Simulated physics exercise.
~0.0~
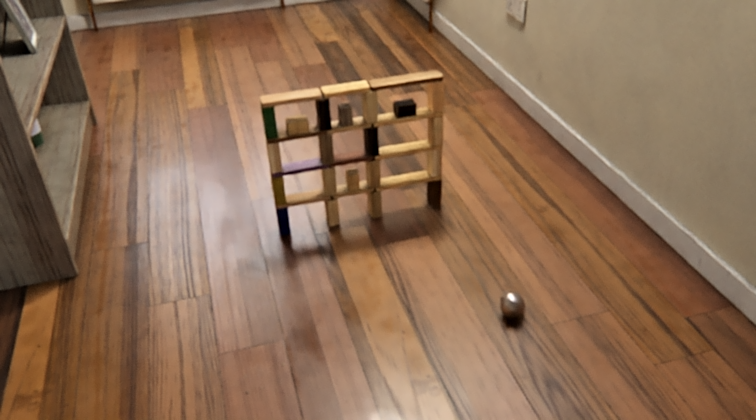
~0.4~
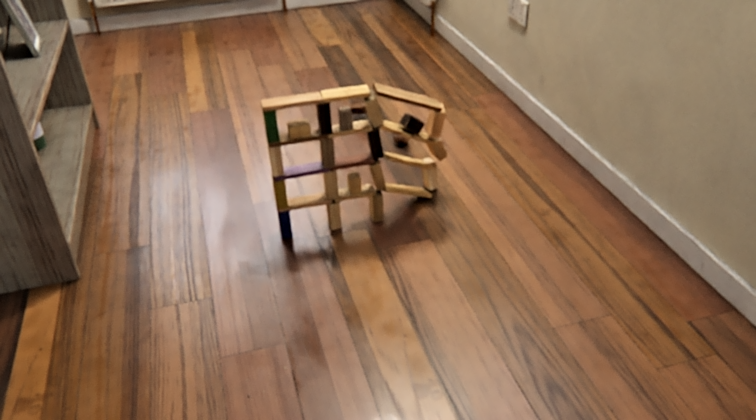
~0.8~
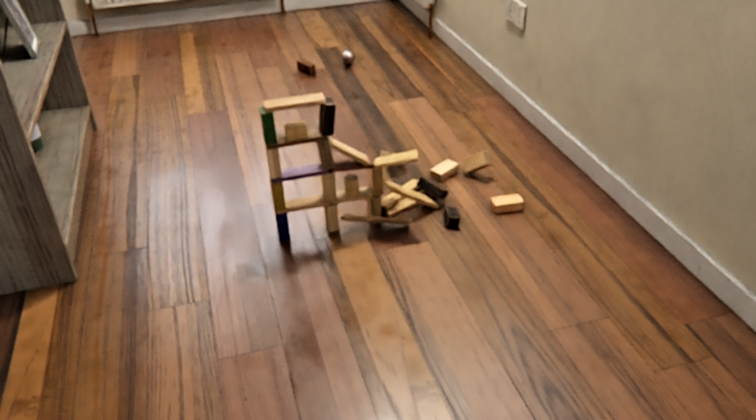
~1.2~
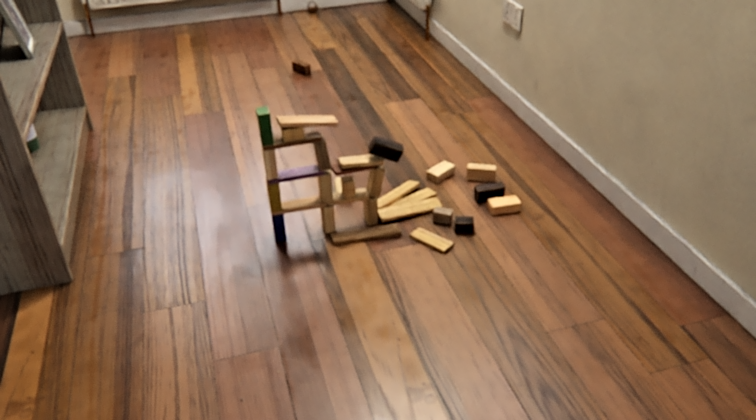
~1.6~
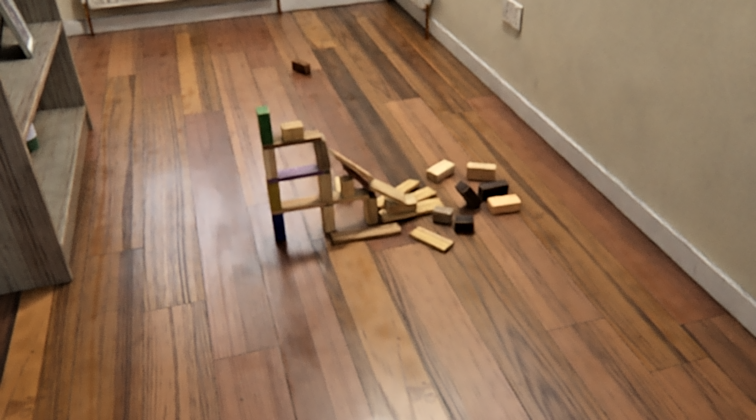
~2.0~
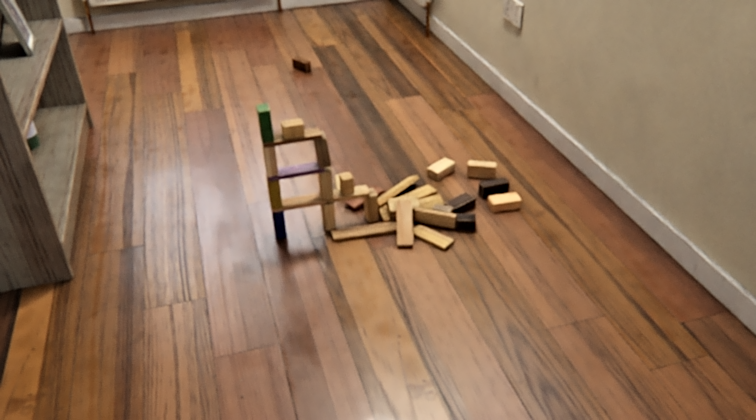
On a wooden floor, a steel ball rolls away from the viewer into the right side of a standing structure of wooden posts and planks, scattering pieces as it rolls off. The right and middle sections collapse into a pile, leaving the left column standing with its green post on top.
